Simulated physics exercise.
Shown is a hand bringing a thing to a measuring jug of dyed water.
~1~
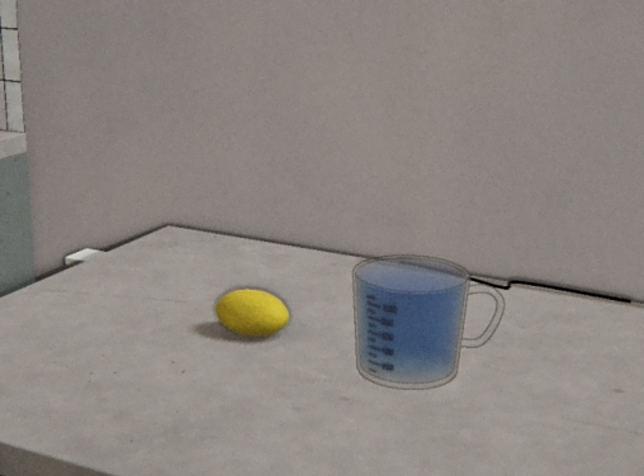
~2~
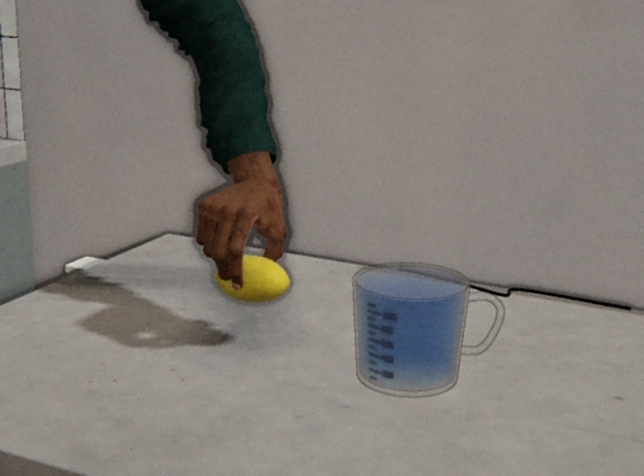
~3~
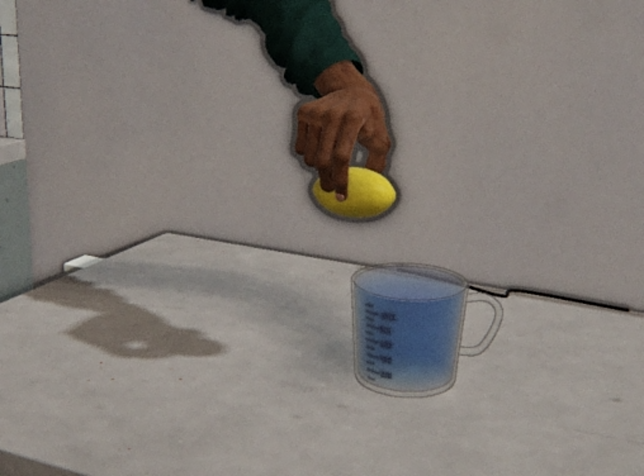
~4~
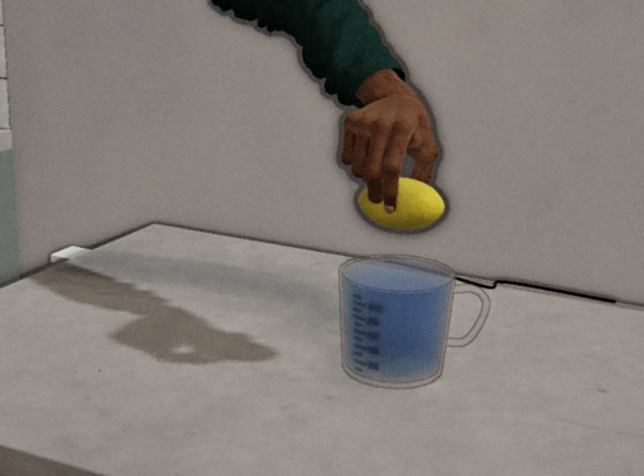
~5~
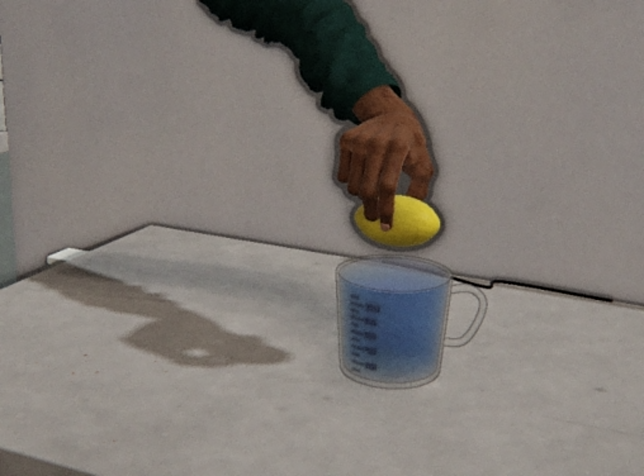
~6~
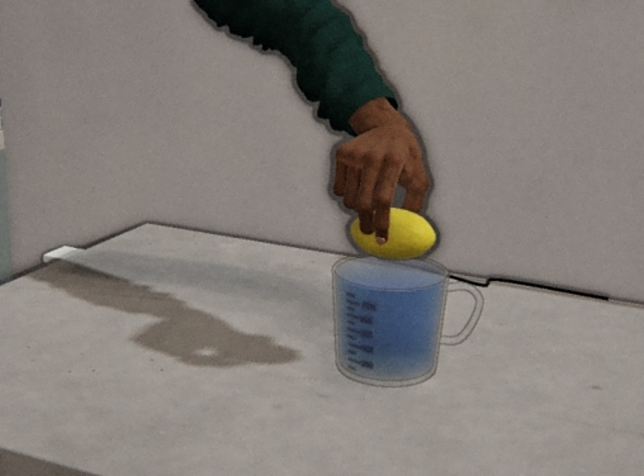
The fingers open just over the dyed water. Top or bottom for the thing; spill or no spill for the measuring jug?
Put in the dyed water, the thing stays afloat, and the measuring jug spills over.
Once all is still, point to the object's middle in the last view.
(390, 285), roughly.
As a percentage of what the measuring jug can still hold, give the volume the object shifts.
It comes to around 310 percent.
Shortly, the lemon enters the dyed water; the measuring jug is full to the brim; the top is wet.
Then, the lemon comes up again; the measuring jug is full to the brim; the top is wet.
At the finish, the lemon bobs at the top; the measuring jug is full to the brim; the top is wet.
